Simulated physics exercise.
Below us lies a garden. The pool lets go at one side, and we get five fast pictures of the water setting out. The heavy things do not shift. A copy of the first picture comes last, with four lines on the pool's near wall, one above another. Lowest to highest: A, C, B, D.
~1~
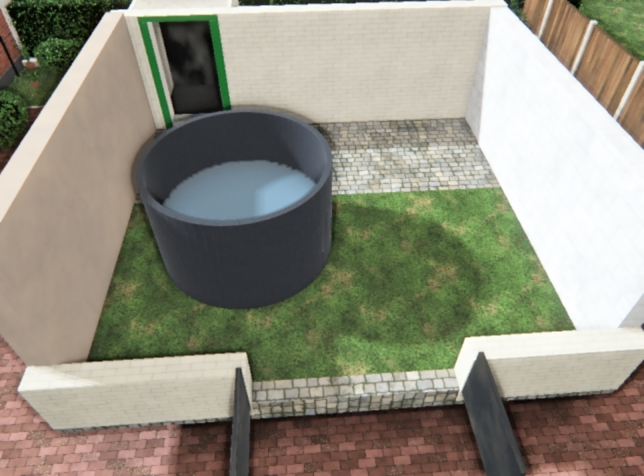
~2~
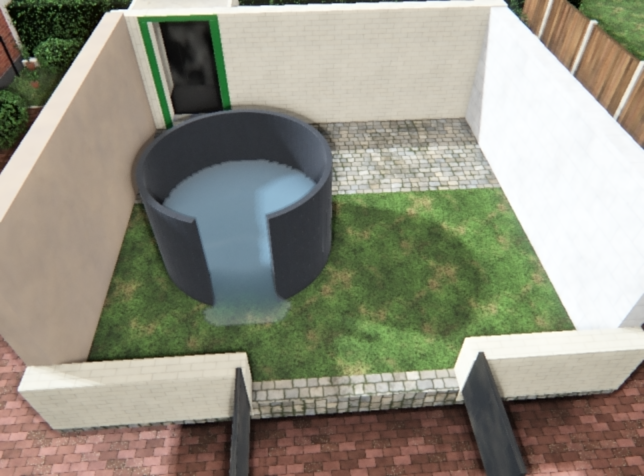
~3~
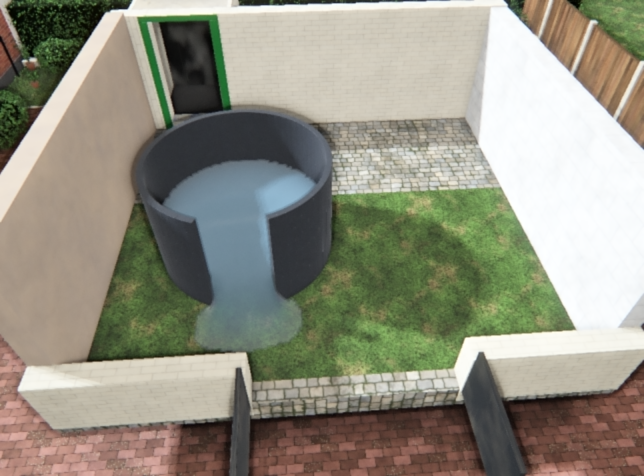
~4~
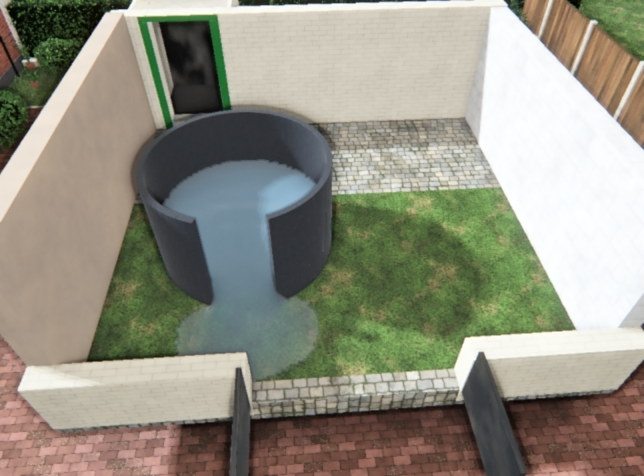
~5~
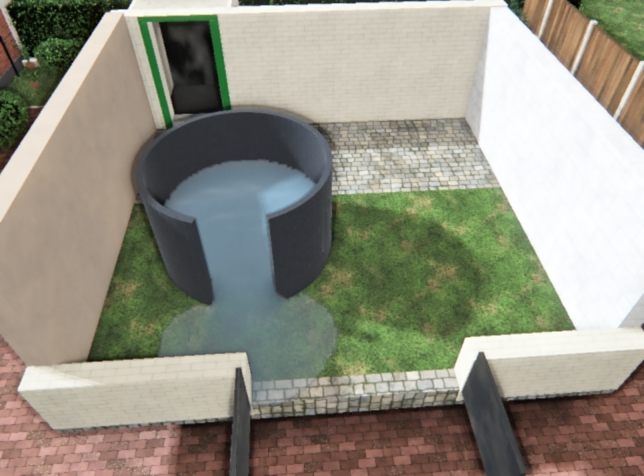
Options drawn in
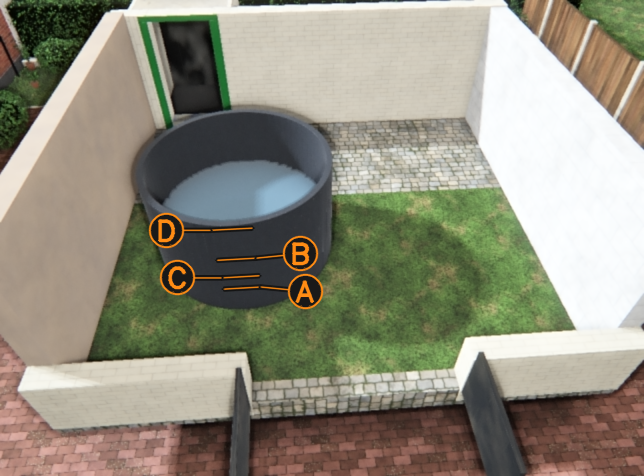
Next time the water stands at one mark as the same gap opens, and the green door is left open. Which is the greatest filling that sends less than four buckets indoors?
The limit is B.
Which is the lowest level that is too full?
Here it is level D.
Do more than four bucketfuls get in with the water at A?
No.
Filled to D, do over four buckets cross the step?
Yes, it does.
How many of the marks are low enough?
Three of the four.
In orange, A at (242, 288); B at (237, 259); C at (240, 276); D at (231, 229); from the bottom up A, C, B, D.
With A, nothing gets over.
With B, a bucket or two gets in.
With C, nothing gets over.
With D, about 11 bucketfuls get in.
